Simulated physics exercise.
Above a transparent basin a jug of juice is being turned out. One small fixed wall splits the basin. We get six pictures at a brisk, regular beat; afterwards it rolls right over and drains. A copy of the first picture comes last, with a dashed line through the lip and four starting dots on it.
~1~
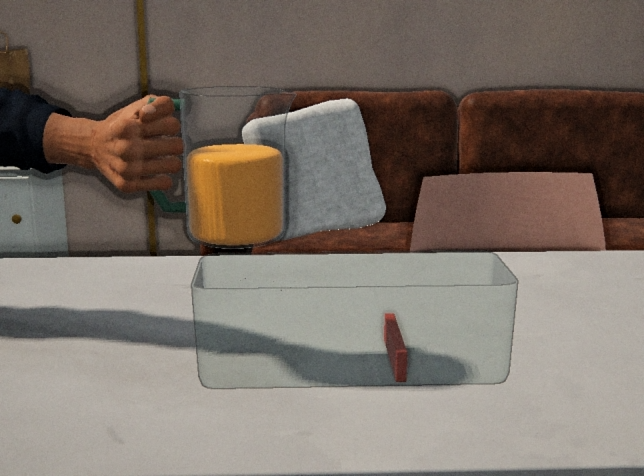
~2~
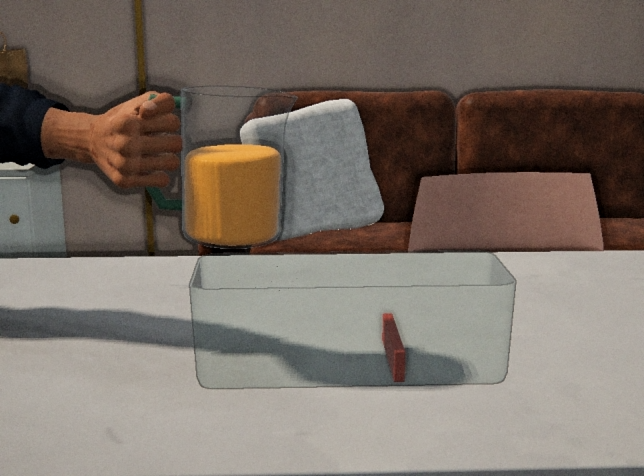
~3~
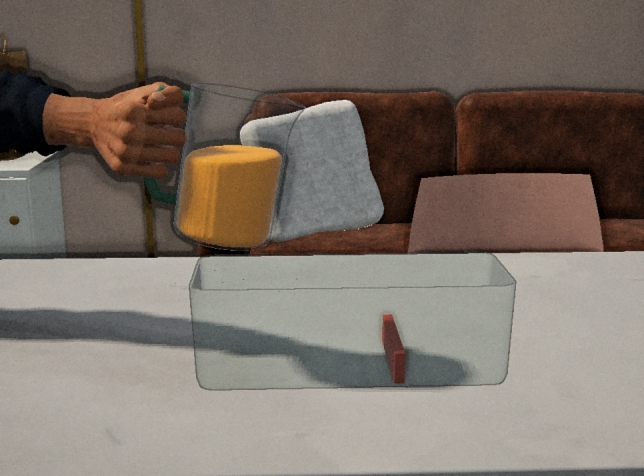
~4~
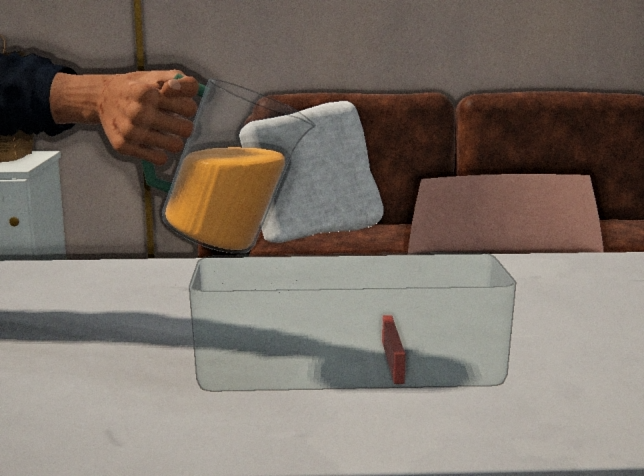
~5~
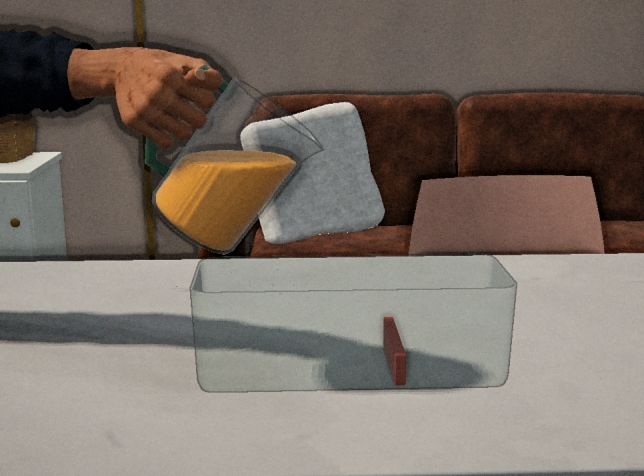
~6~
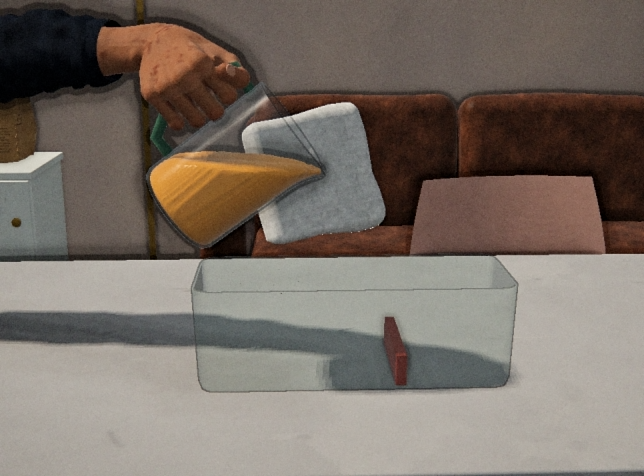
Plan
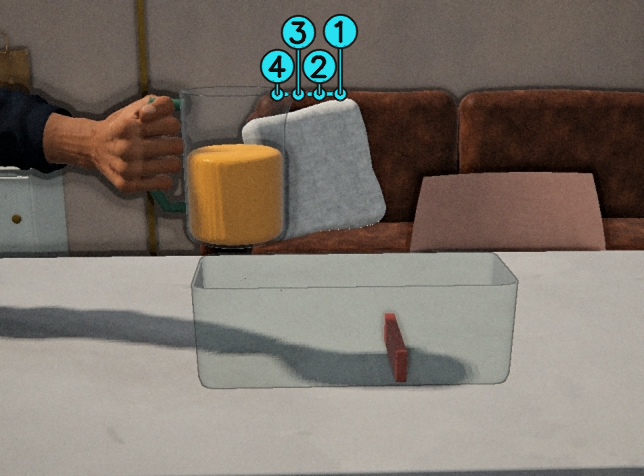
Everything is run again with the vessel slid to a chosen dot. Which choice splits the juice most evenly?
The best dot is 2.
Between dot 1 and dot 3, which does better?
1.
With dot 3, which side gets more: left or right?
The left side.
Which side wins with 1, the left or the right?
The right one.
In cyan, 1 at (340, 93); 2 at (319, 94); 3 at (298, 94); 4 at (277, 94).
If 1 is chosen, about 27 % ends left of the wall and 72 % right of it.
If 2 is chosen, about 49 % ends left of the wall and 50 % right of it.
If 3 is chosen, about 86 % ends left of the wall and 12 % right of it.
If 4 is chosen, about 92 % ends left of the wall and 6 % right of it.
